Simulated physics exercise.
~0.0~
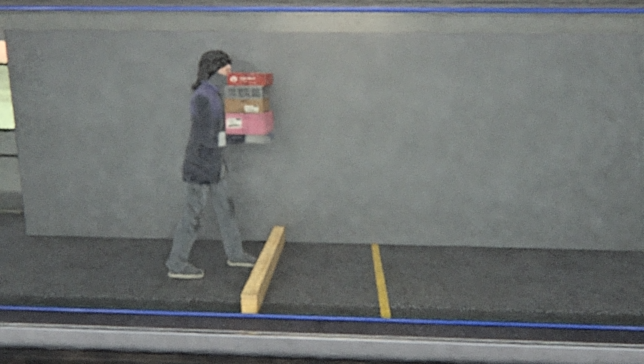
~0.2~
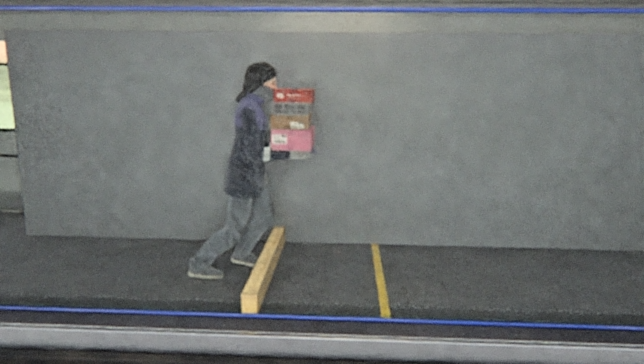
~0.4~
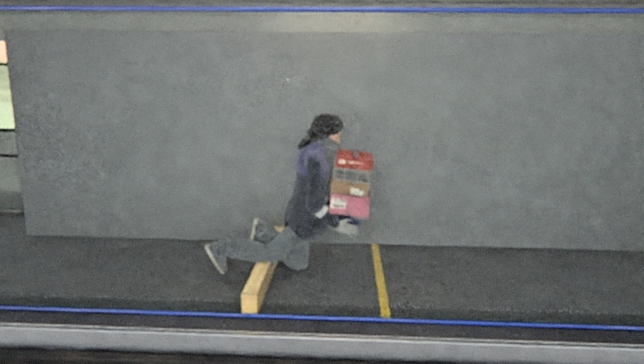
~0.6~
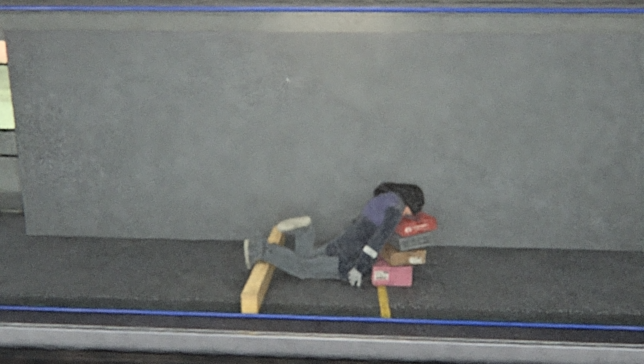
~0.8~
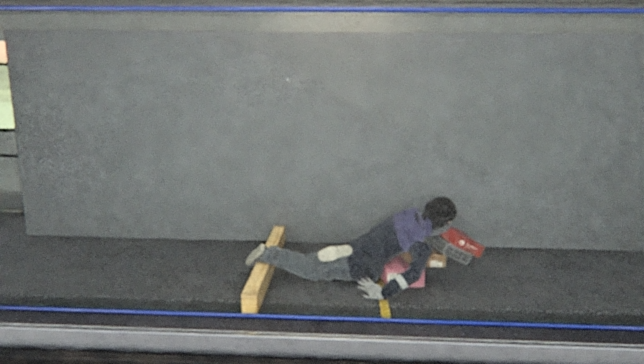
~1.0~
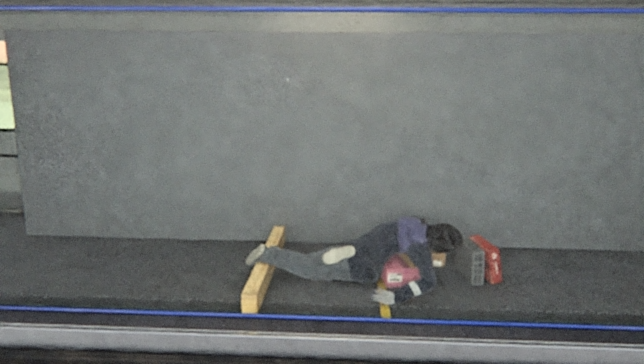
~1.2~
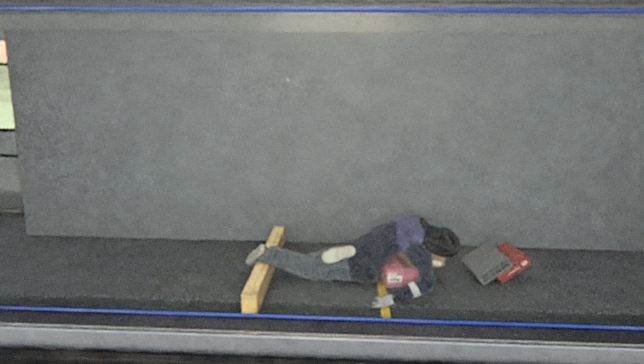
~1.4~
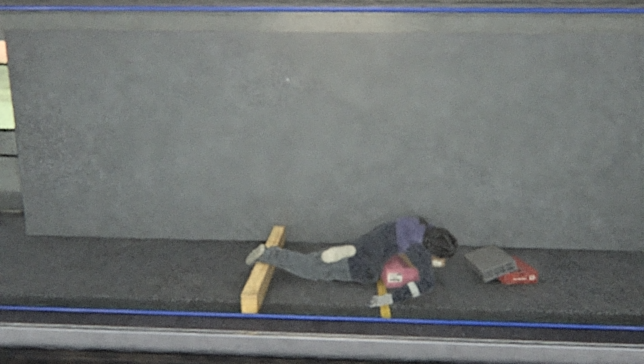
A person carrying a stack of boxes to the right tripped over a low wooden beam and fell flat, the red and grey boxes tumbling ahead, and ended face down with the pink box underneath them, all the boxes past the yellow line.
